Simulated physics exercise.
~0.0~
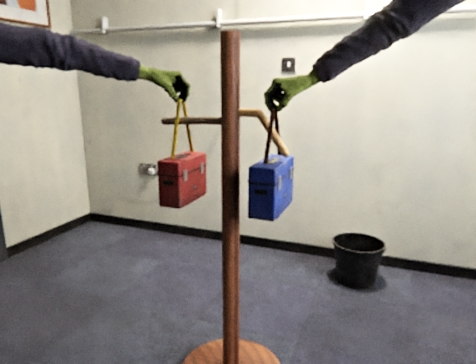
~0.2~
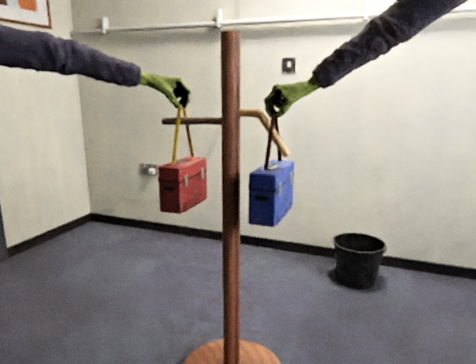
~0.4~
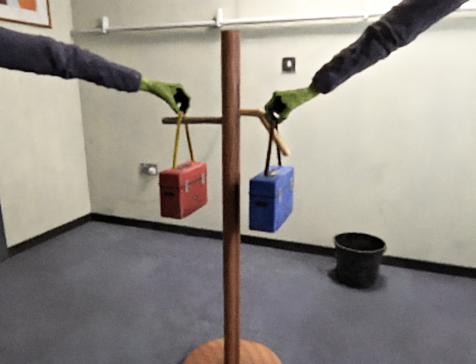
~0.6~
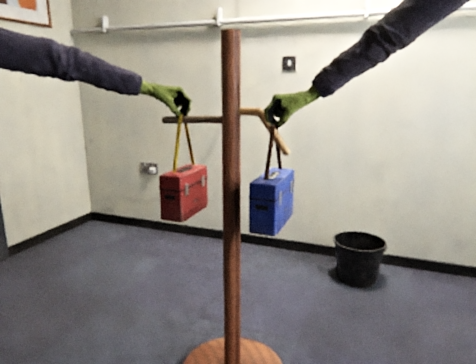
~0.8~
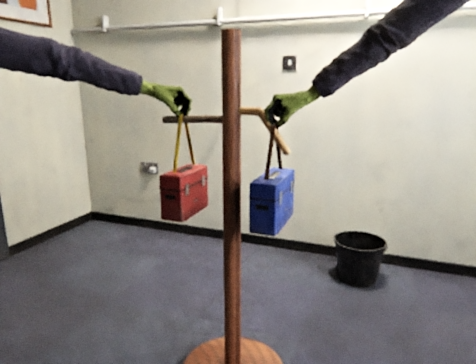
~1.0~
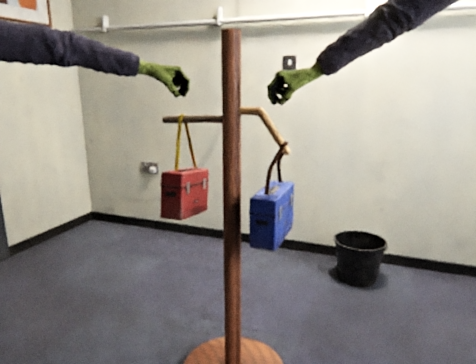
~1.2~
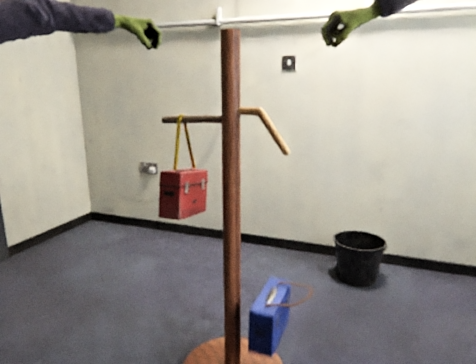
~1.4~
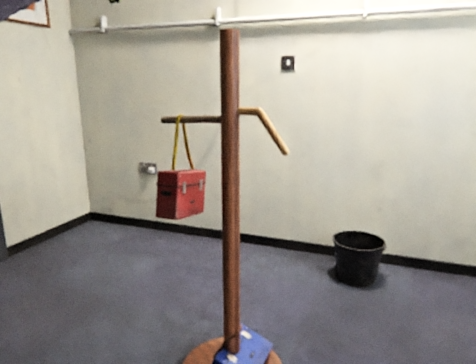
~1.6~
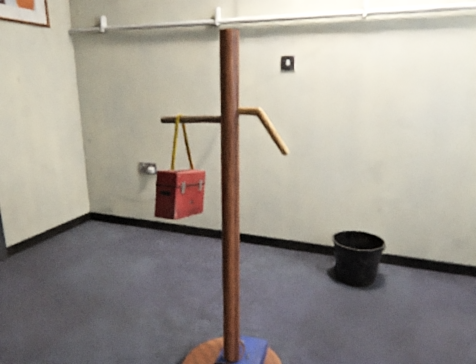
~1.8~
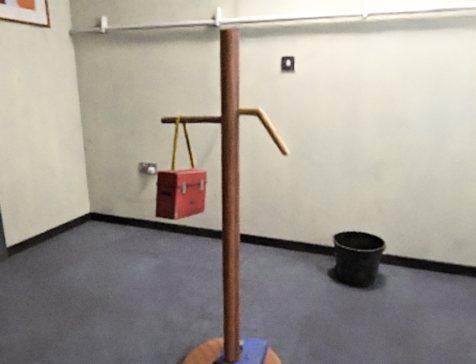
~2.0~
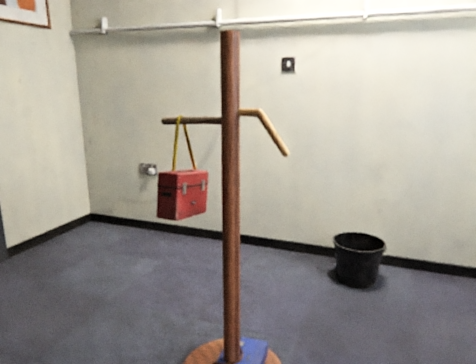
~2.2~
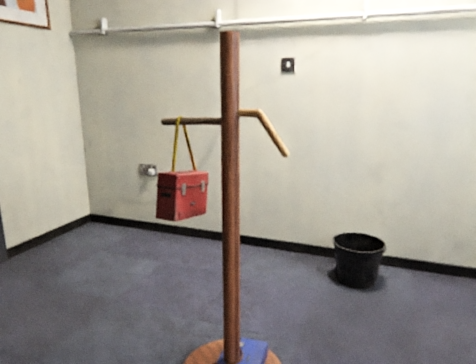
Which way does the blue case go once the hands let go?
The blue case moves down, coming off the right peg and dropping to the foot of the post.
